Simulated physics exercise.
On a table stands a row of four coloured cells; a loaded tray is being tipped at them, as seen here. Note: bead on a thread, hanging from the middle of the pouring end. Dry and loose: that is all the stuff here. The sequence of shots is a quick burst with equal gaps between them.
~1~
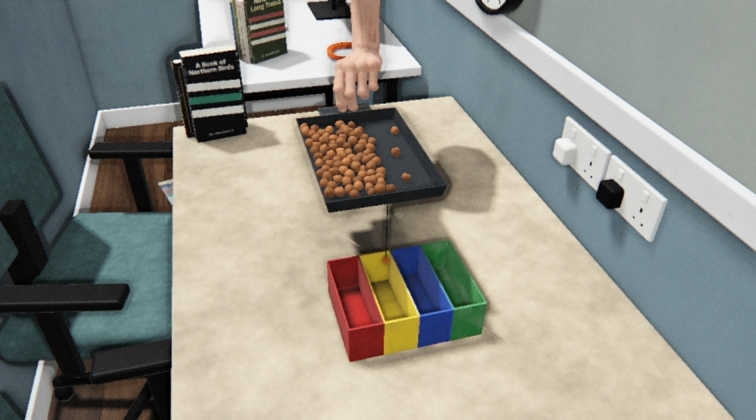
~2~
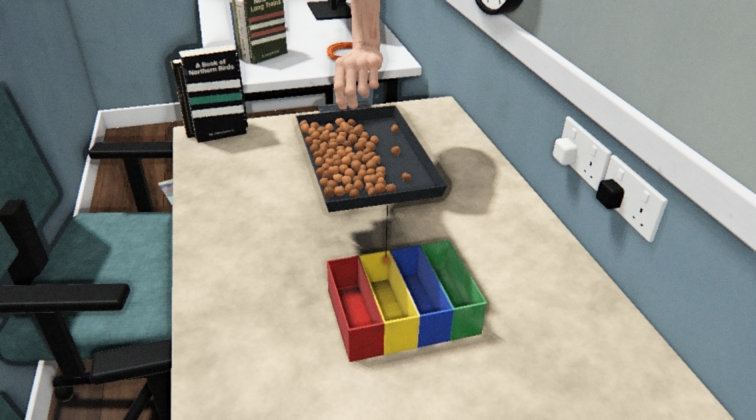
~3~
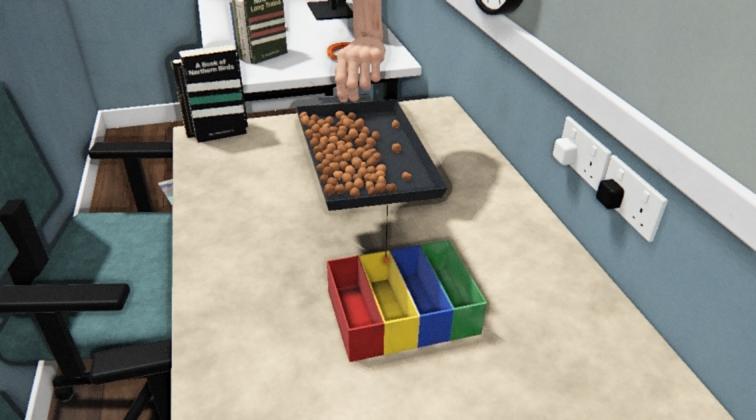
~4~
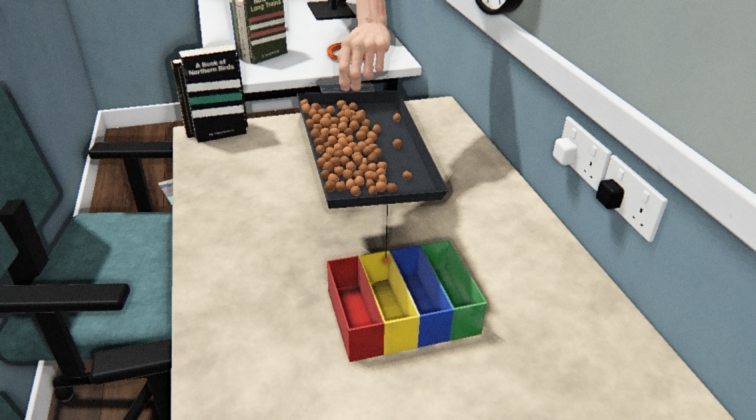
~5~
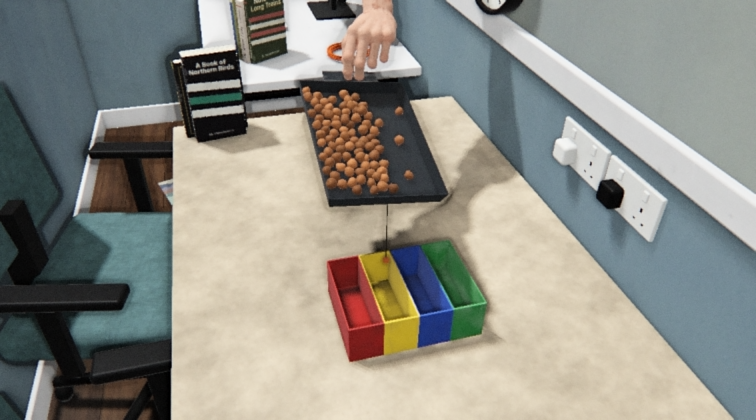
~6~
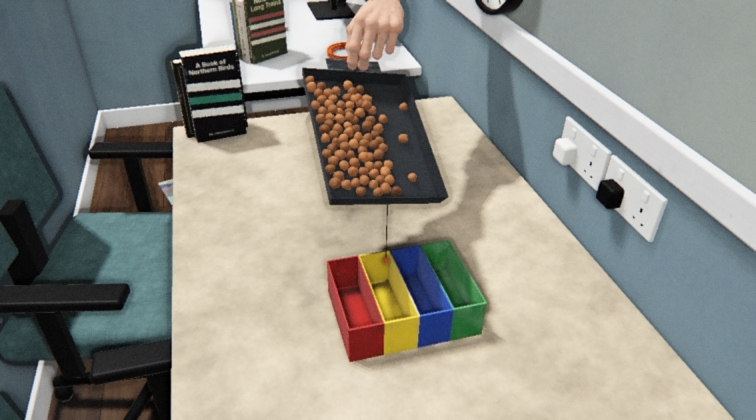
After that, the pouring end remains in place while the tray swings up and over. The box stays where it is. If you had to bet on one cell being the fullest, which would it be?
I would bet on the green cell.
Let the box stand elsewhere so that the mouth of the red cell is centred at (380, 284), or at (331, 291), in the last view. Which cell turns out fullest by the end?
The blue one, then green.
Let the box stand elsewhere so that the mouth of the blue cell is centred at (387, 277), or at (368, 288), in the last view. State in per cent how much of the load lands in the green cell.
Around 30 and then 10 per cent.
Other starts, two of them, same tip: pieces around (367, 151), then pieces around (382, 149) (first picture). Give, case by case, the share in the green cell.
Close to 60 %, followed by close to 50 %.
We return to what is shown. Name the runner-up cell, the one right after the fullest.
Rank 2: That blue cell.
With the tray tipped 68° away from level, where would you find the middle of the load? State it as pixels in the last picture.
Load centre: Approx. (411, 173).
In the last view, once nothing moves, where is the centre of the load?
Somewhere close to (447, 303) in the last picture.
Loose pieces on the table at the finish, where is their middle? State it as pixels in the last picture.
The middle lies near (519, 299).
Shortly afterwards, tray tipped steeply; all but a few on the tray; a little falling or outside the box.
Next, tray tipped past a quarter turn; near a third on the tray; near a quarter in the green cell; a little in the blue cell; near a third falling or outside the box.
Some moments later, tray tipped past a quarter turn; near half in the green cell; near a quarter in the blue cell; a little in the yellow cell; only a few in the red cell; a little falling or outside the box.
In the end, tray tipped past a quarter turn; near half in the green cell; near a quarter in the blue cell; a little in the yellow cell; only a few in the red cell; a little outside the box.
